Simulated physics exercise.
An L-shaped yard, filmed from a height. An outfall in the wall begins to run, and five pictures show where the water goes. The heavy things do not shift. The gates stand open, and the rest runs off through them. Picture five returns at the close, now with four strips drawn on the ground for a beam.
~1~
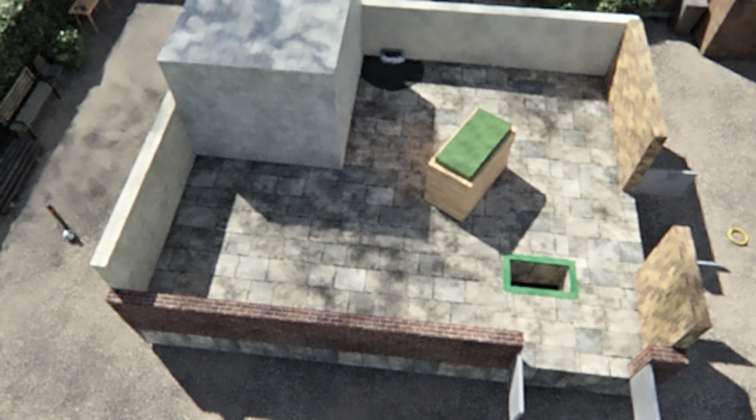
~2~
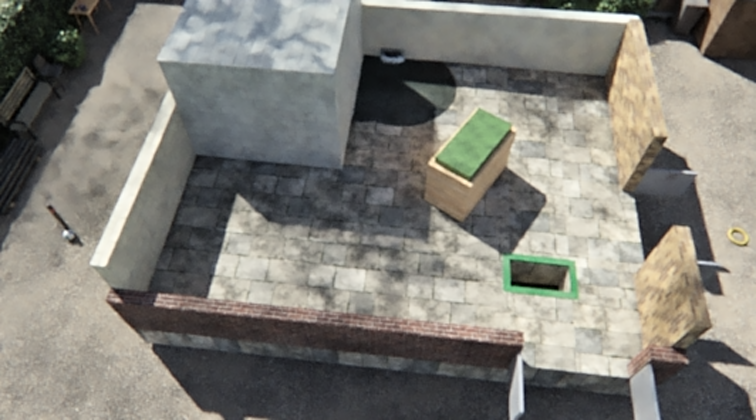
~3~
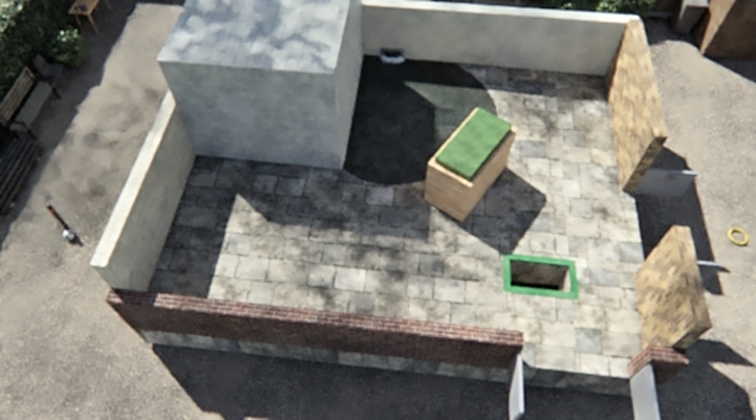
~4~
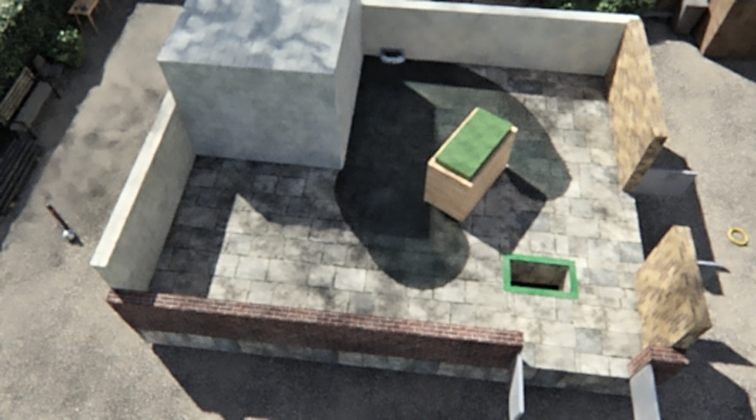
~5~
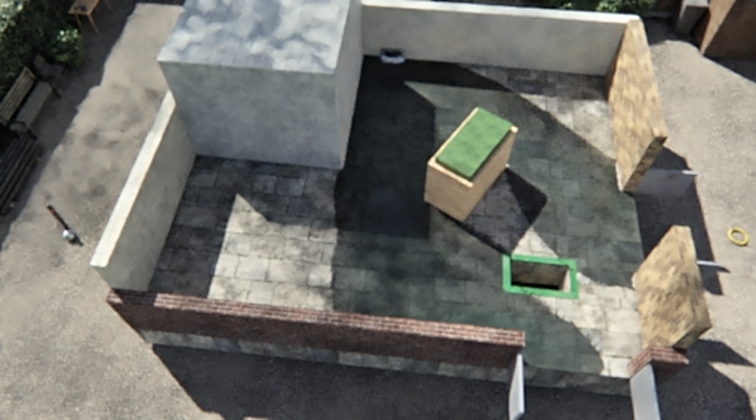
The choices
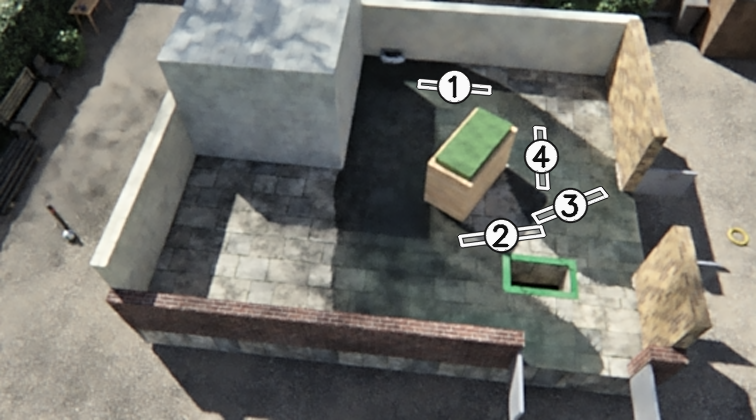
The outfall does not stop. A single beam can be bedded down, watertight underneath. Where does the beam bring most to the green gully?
4 is best.
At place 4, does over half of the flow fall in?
No.
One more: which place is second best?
The answer is 3.
In white, 1 from (419, 83) to (489, 90); 2 from (461, 241) to (542, 230); 3 from (535, 218) to (603, 192); 4 from (543, 188) to (539, 127).
For place 1, about 7 % of the stream goes into the green gully, about 93 % out by the gates.
For place 2, about 6 % of the stream goes into the green gully, about 94 % out by the gates.
For place 3, about 15 % of the stream goes into the green gully, about 84 % out by the gates.
For place 4, about 24 % of the stream goes into the green gully, about 76 % out by the gates.
